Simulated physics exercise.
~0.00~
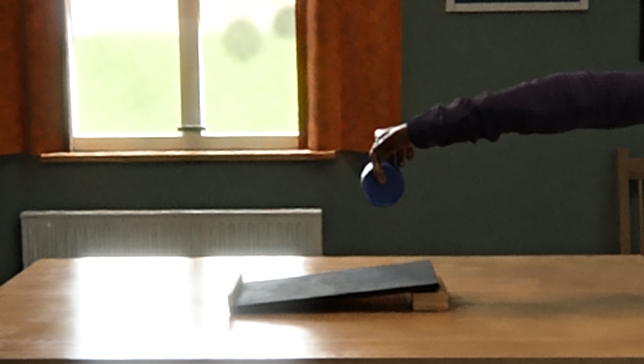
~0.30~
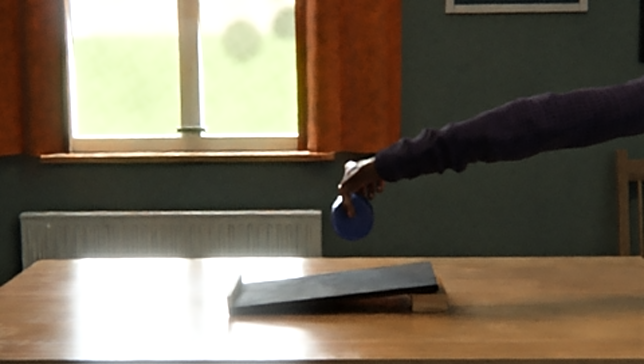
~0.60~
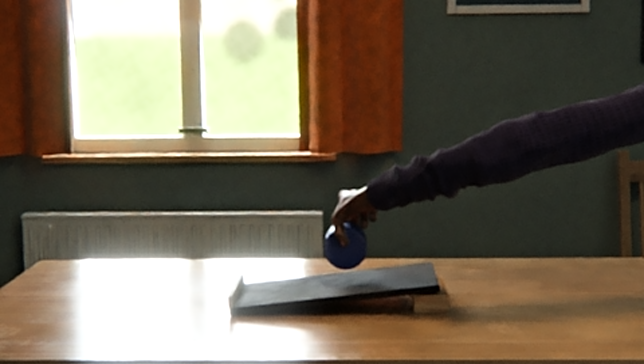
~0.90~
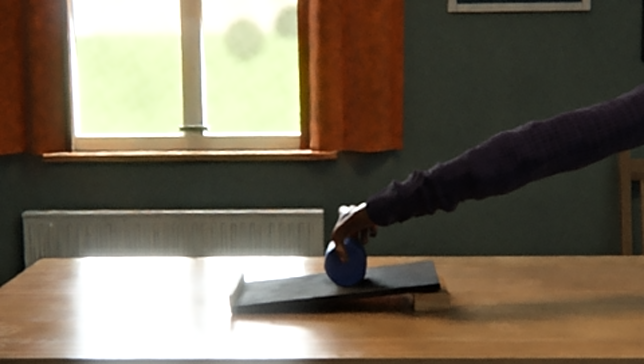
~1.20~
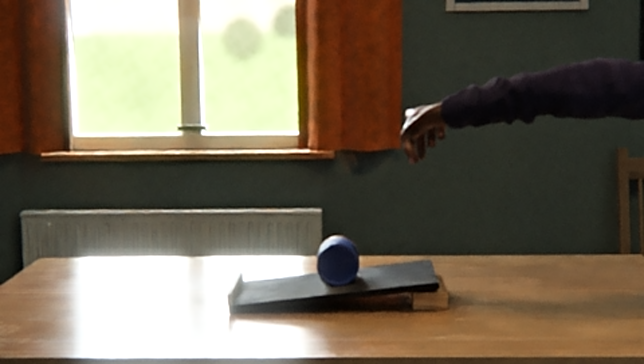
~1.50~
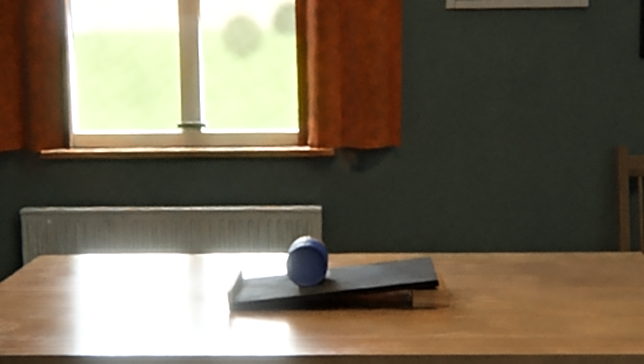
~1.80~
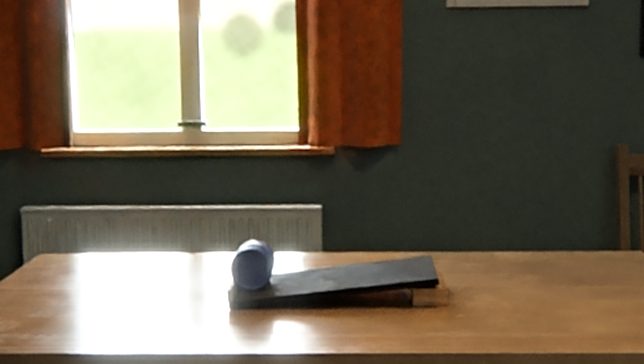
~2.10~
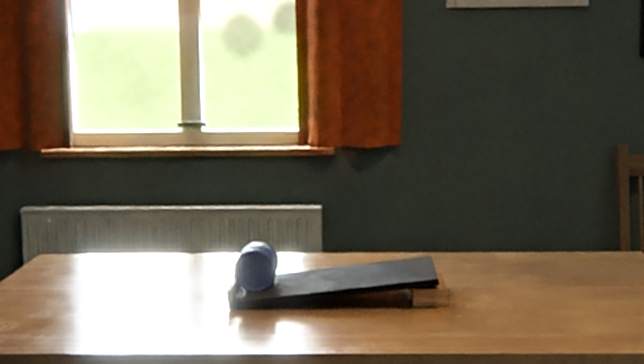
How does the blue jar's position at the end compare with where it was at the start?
At the start the blue jar is held in a hand in the air above the right part of the board. By the end it is lower and further left, sitting at the low left end of the board.
